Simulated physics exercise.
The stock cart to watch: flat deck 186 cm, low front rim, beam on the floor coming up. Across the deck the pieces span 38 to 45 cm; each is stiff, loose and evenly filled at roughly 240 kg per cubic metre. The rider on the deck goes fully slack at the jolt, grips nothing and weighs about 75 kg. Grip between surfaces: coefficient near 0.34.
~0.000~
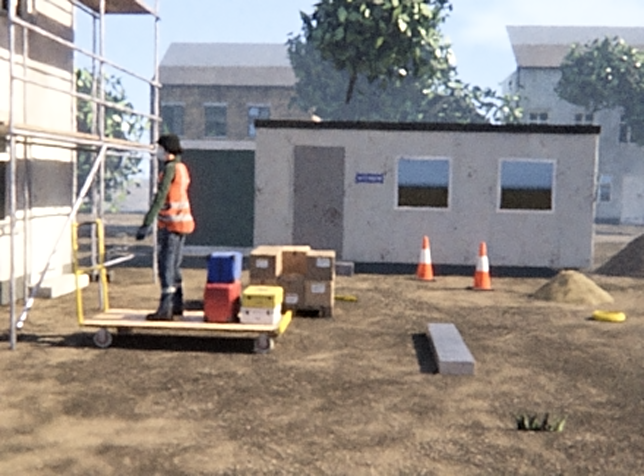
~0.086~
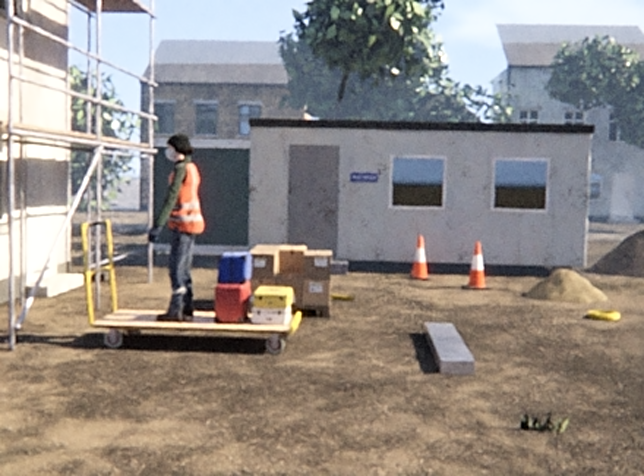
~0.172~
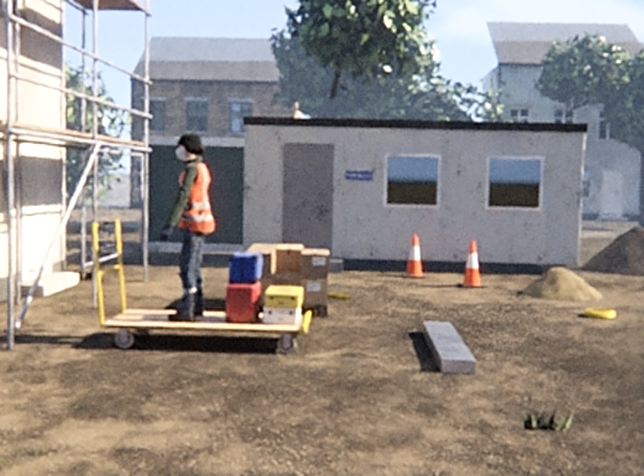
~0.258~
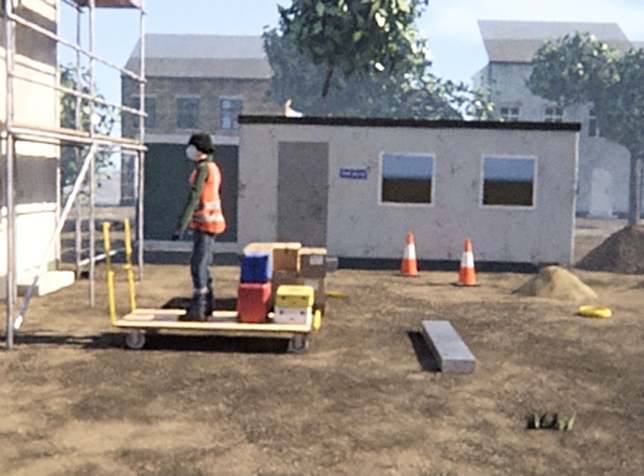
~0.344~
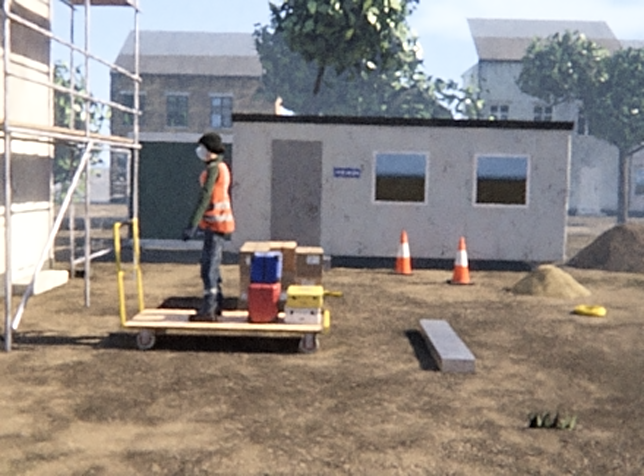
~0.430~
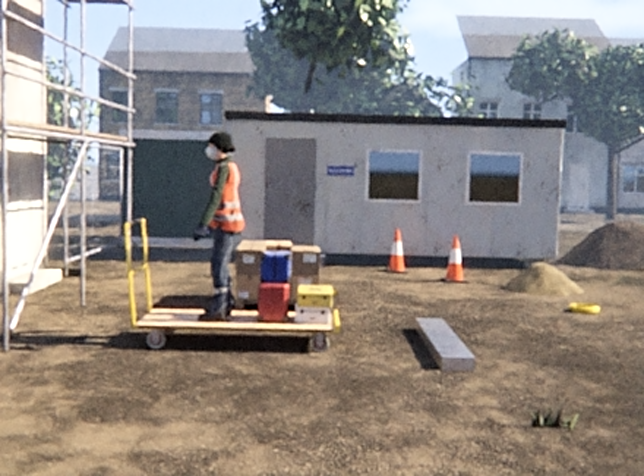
A flat cart with a yellow handle rolls slowly rightward across a dirt yard, carrying a standing person in an orange vest and dark hat beside blue, red and yellow containers. It moves away from the scaffolding, passing in front of stacked brown boxes and narrowing the gap to a grey beam.
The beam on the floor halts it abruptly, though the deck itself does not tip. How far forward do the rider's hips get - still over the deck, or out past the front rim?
They are still over the deck.
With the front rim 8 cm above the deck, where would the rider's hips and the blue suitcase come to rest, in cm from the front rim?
With that rim, the hips stay 30 cm behind and blue finishes 110 cm past.
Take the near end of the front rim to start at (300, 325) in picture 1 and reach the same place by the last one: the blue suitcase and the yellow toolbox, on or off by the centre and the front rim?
Result: Blue gone, yellow gone.
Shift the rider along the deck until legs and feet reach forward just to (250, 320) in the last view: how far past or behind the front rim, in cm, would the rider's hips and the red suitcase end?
In that case hips 30 behind, red 50 behind.
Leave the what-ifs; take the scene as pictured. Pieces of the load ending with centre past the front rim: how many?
2.
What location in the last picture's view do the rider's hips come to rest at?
About (405, 276).
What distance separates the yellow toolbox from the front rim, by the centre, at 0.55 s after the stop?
Roughly 15 cm beyond the front rim.
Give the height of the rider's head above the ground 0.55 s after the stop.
Height: Approx. 100 cm above ground.
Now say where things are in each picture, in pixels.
In the first frame, hips (175, 222), blue suitcase (224, 267), rim corner (280, 330); 0 cm covered, 151 to go.
In the second frame, hips (186, 222), blue suitcase (235, 268), rim corner (292, 330); 11 cm covered, 140 to go.
In the third frame, hips (196, 222), blue suitcase (246, 267), rim corner (304, 330); 22 cm covered, 130 to go.
In the fourth frame, hips (207, 222), blue suitcase (256, 267), rim corner (316, 330); 33 cm covered, 119 to go.
In the fifth frame, hips (217, 222), blue suitcase (266, 267), rim corner (327, 330); 43 cm covered, 108 to go.
In the sixth frame, hips (226, 221), blue suitcase (276, 267), rim corner (338, 329); 54 cm covered, 97 to go. Speed about 1.3 m/s.
After 1.20 s the deck stops.
After 1.75 s the rider's hips are 40 cm behind the rim, near (398, 271) in the last picture's view.
After 2.20 s the rider's hips are 34 cm behind the rim, near (404, 275) in the last picture's view.
At rest, 3.8 s, past the rim, blue suitcase and yellow toolbox; behind it, white toolbox, red suitcase and the rider's hips.
